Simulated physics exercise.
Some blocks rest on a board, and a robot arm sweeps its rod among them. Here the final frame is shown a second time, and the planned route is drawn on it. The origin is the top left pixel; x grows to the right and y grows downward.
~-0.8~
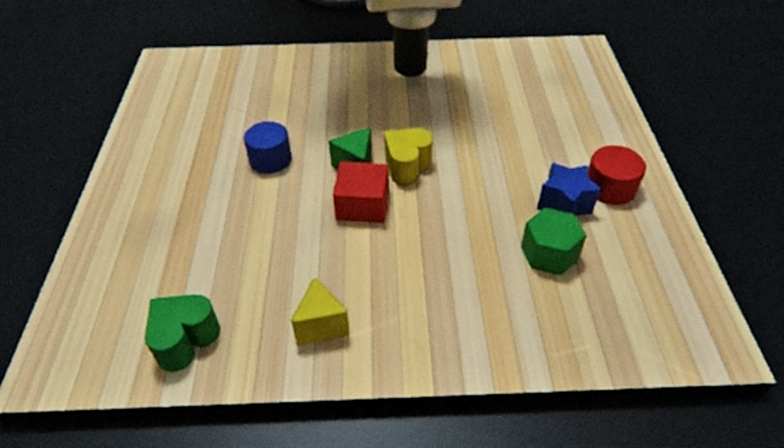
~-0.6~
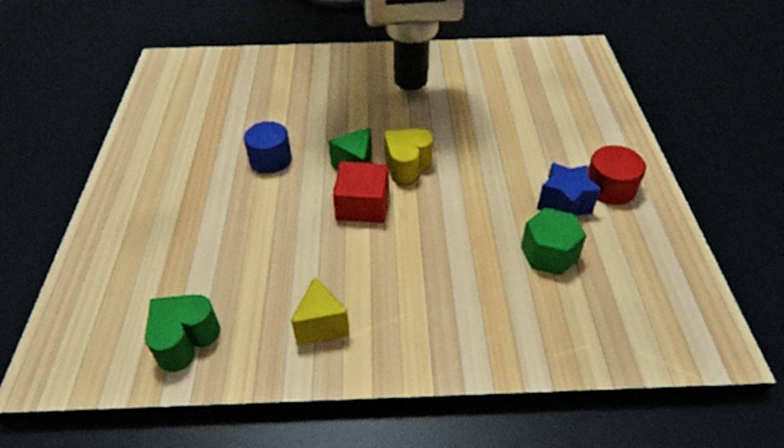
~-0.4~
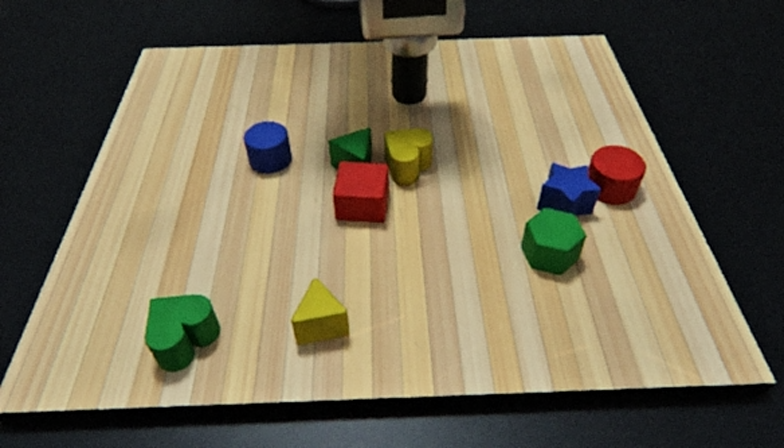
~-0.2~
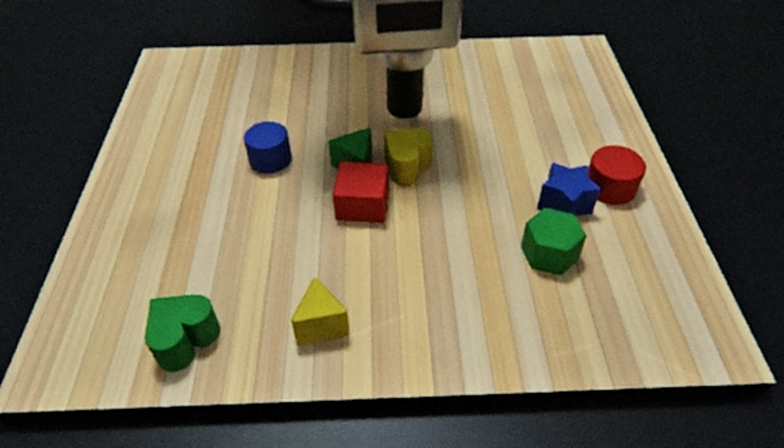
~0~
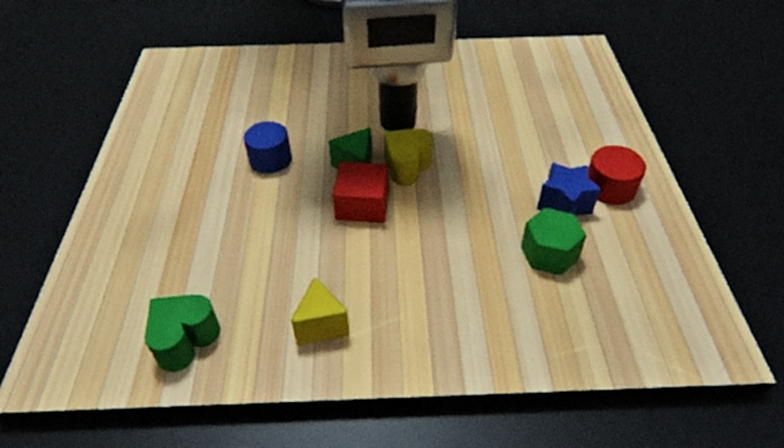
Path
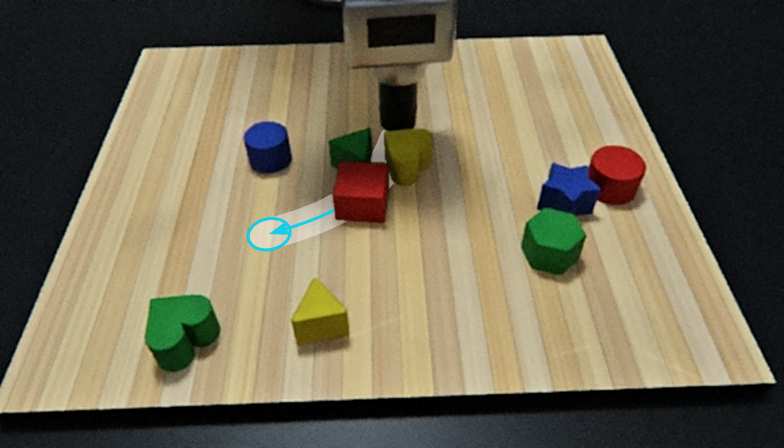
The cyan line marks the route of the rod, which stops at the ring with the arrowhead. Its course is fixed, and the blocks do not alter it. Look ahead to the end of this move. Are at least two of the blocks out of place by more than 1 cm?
The answer is yes.
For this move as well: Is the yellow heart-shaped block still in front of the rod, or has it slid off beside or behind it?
My prediction: No longer in front.
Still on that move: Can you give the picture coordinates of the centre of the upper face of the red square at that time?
Answer: (323, 228).
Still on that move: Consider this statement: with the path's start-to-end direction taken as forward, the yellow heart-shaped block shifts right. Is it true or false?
False - the claim does not hold.
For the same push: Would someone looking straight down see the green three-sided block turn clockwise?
Yes, it checks out.
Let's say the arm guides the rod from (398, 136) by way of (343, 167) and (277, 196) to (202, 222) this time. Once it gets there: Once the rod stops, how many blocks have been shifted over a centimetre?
It shifts a single block.
Path on the board, from (398, 136) over (378, 175) and (333, 211) to (269, 234).
What follows on the original path. One third of the way, rod (377, 162); green three-sided block (344, 144); yellow heart-shaped block (415, 162), turned 40° anticlockwise.
Two thirds of the way, rod (331, 198); green three-sided block (339, 146), turned 25° clockwise; red square (327, 222), turned 15° anticlockwise; yellow heart-shaped block (415, 163), turned 45° anticlockwise.
At the end, rod (266, 221); blue disc in place; green three-sided block (339, 146), turned 25° clockwise; red square (323, 228), turned 30° anticlockwise; yellow heart-shaped block (415, 163), turned 45° anticlockwise.
